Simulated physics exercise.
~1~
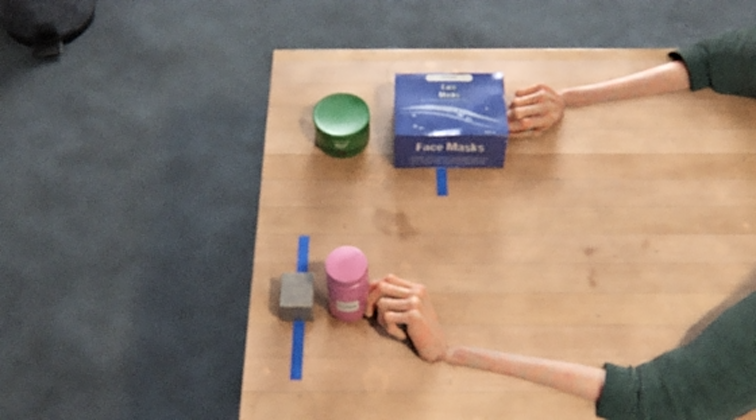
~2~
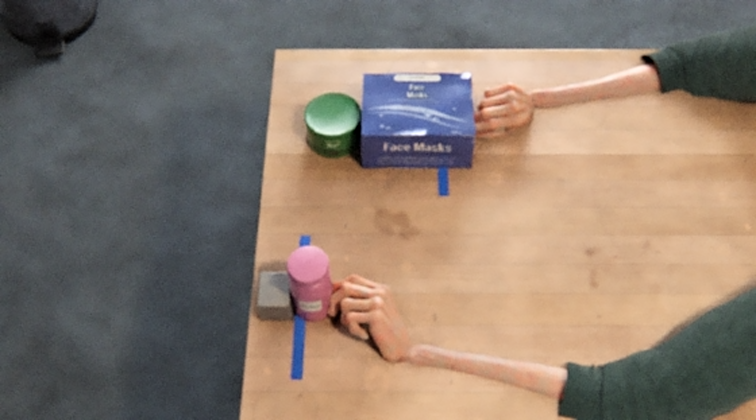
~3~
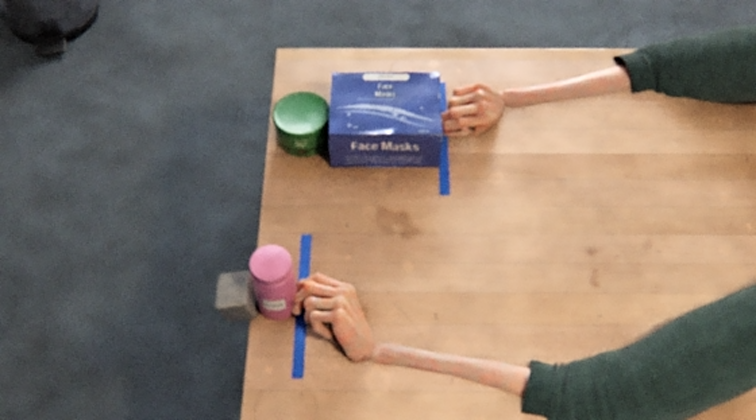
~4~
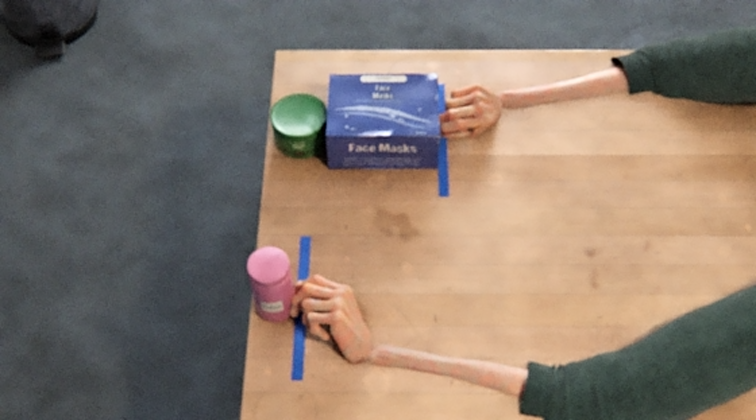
A small grey block and a round green tub sit near the left end of a wooden table, each with an object and a hand to its right. One hand pushes an upright pink jar left against the block, while the other slides a blue box of face masks toward the tub. The box meets the tub and moves it left as the block nears the table's edge. The block then tilts over the edge and drops out of sight. Both hands stop at the strips of blue tape, with the jar upright and the tub still on the table beside the box.
